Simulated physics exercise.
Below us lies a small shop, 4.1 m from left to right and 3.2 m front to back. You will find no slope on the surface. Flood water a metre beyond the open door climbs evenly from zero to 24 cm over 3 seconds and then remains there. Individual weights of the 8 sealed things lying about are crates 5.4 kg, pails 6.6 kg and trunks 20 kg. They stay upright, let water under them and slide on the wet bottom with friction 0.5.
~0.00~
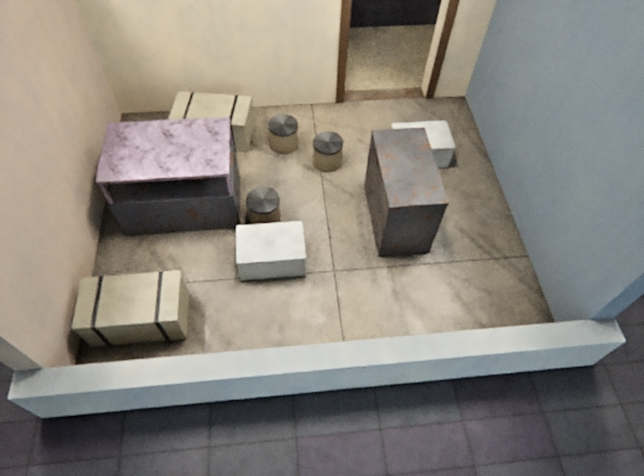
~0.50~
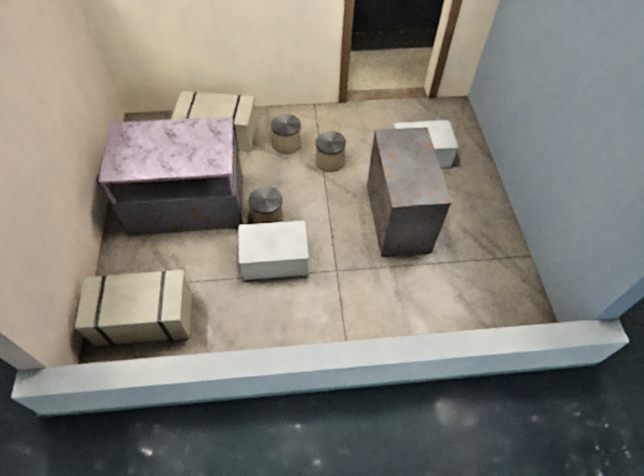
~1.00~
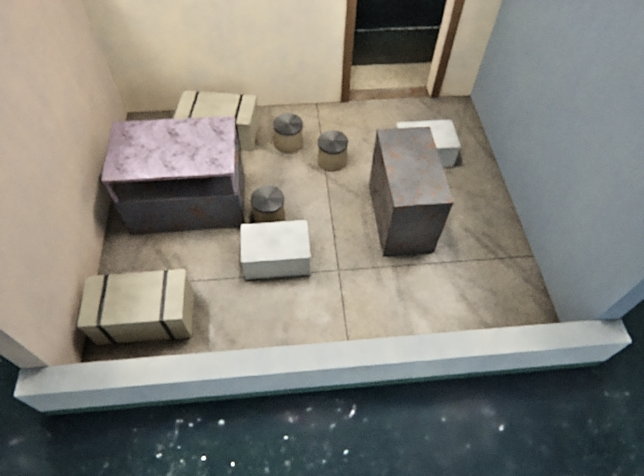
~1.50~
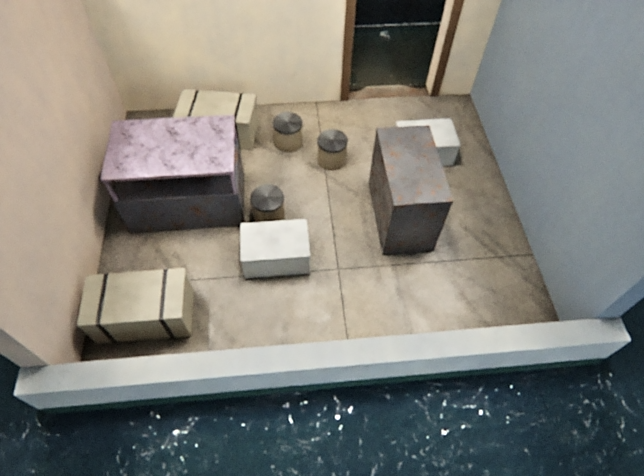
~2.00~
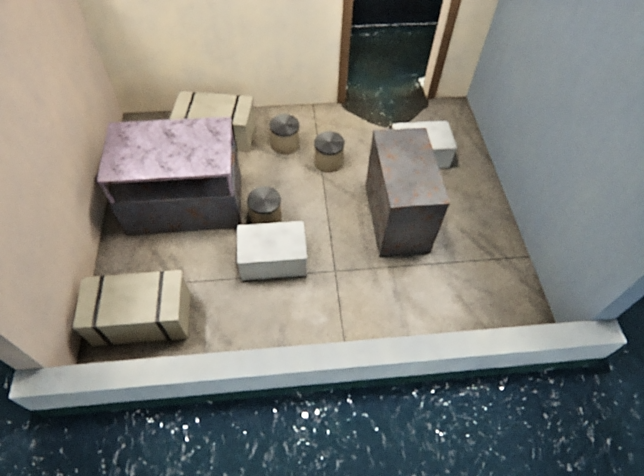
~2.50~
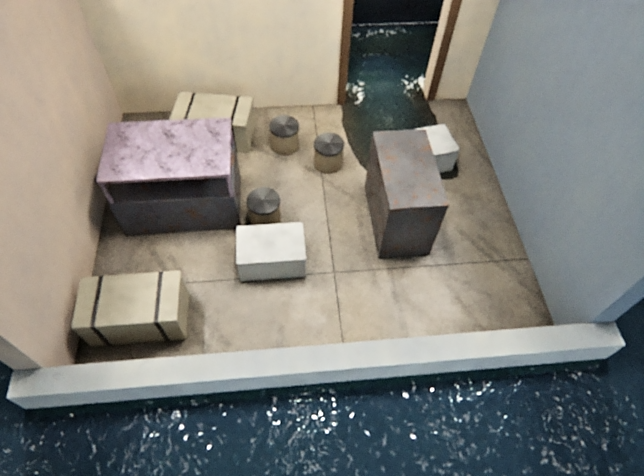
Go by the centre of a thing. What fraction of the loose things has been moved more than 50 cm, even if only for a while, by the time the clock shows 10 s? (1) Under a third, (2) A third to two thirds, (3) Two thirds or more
2, A third to two thirds.
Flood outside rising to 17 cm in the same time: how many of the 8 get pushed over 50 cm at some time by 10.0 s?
Result: 3.
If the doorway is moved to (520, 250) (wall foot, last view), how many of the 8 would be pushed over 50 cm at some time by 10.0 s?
That gives 3 of them.
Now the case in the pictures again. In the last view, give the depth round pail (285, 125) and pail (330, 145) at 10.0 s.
Some 5 cm at the first, some 15 cm at the second.
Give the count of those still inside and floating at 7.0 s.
The number is 4.
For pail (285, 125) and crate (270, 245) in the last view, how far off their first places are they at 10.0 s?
0 cm and 120 cm respectively.
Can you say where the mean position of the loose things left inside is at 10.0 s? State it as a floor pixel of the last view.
They're centred close to (214, 227).
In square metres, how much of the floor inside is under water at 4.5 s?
Roughly 7.5 m2.
After 3.5 s 1 of 8 are over 50 cm from their spots; 0 afloat.
After 4.5 s 2 of 8 are over 50 cm from their spots; 1 afloat.
After 7.0 s 4 of 8 are over 50 cm from their spots; 4 afloat.
After 10.0 s 5 of 8 are over 50 cm from their spots, and 5 have been at some point; 7 afloat.
